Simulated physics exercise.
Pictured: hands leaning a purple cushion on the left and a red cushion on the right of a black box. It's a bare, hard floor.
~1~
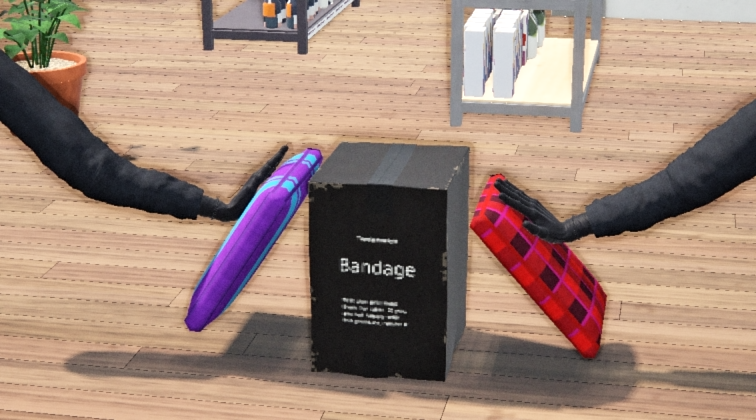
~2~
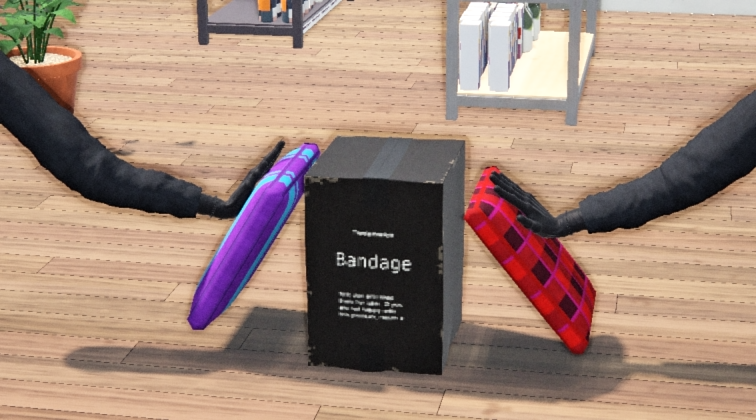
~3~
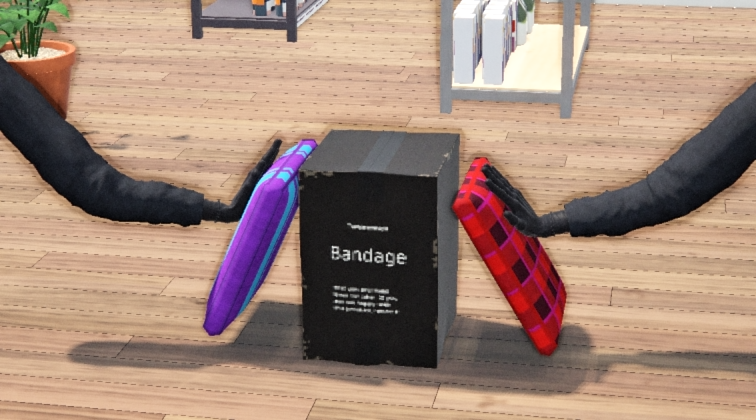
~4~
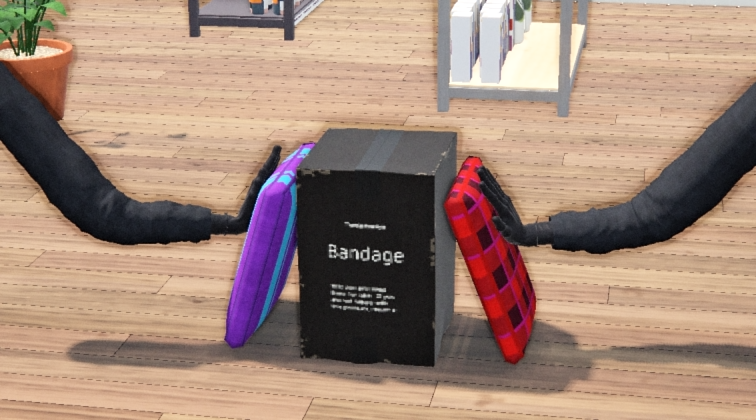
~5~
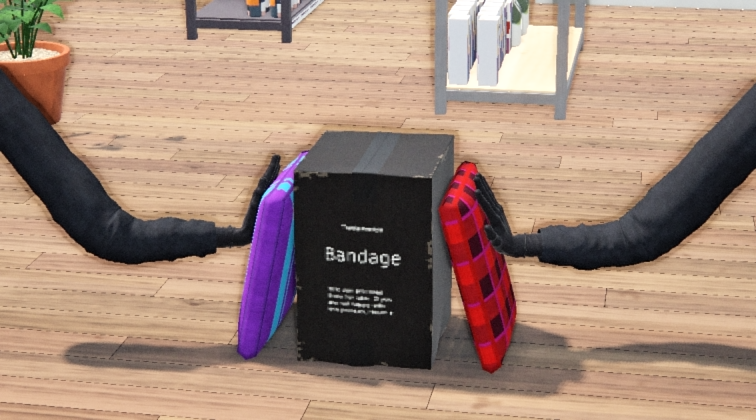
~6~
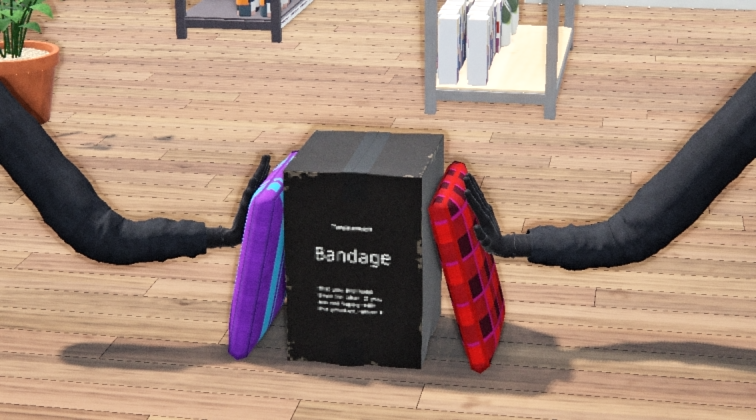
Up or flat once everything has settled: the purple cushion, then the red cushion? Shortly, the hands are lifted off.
Once settled - purple cushion: Up; red cushion: Up.
Then, 0.42 s on from there, purple cushion propped as before near (270, 252); red cushion propped as before near (467, 265).
In the end, purple cushion propped as before near (270, 252); red cushion propped as before near (467, 265). The purple cushion keeps leaning and the red cushion holds its lean.
